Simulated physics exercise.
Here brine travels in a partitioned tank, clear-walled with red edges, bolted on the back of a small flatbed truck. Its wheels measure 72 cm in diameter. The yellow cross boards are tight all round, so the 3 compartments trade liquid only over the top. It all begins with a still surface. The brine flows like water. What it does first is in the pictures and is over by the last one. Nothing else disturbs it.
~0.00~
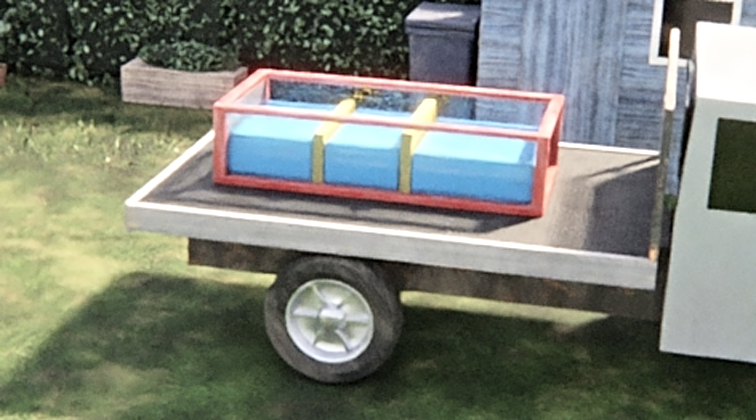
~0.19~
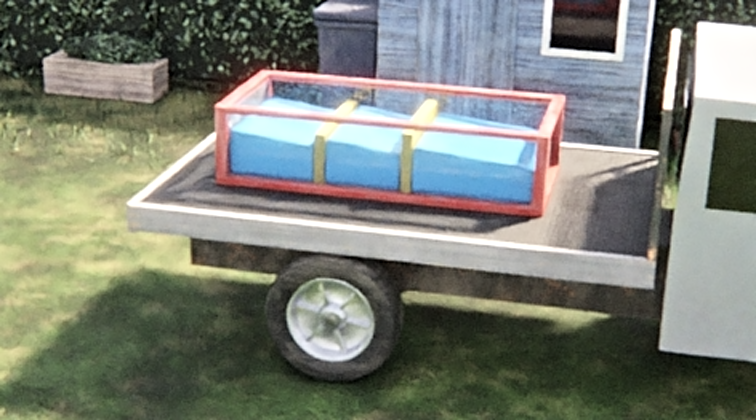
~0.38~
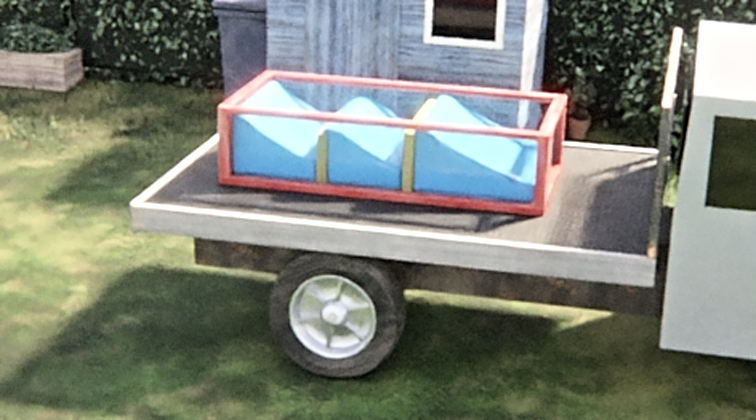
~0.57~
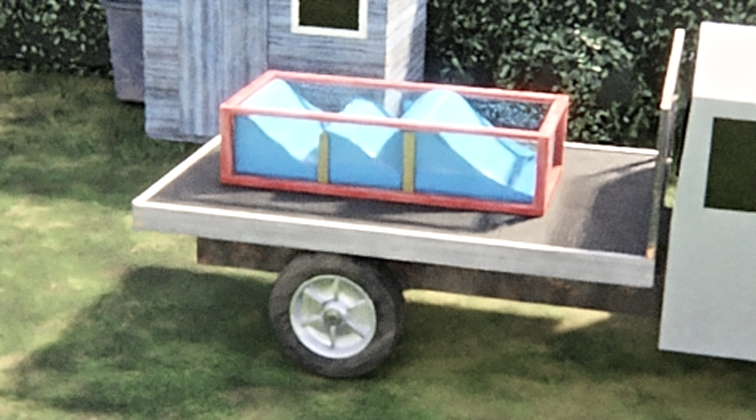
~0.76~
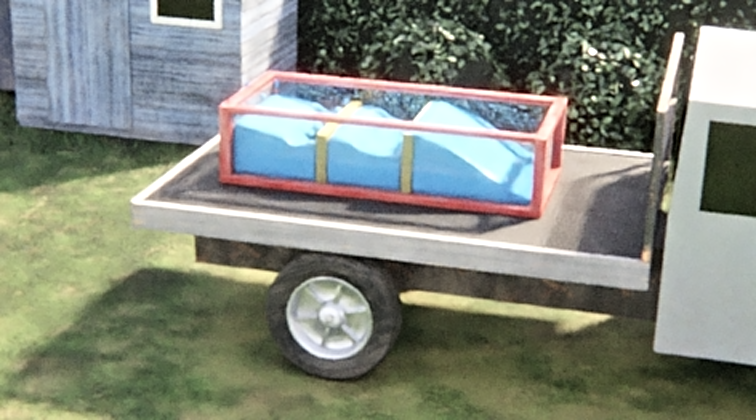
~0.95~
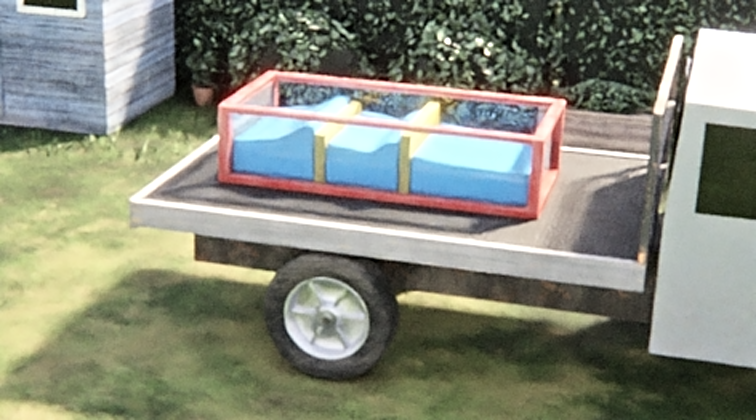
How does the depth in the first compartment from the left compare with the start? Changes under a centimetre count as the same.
It ends higher.
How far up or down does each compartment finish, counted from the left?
In cm: 2 up, 2 up, 3 down.
Then, 1.25 s in, left to right it is 25, 26, 21 cm deep.
Then, 1.75 s in, left to right it is 25, 26, 21 cm deep.
Then, 2.15 s in, left to right it is 25, 26, 21 cm deep.
Then, 3.93 s in, left to right it is 25, 26, 21 cm deep.
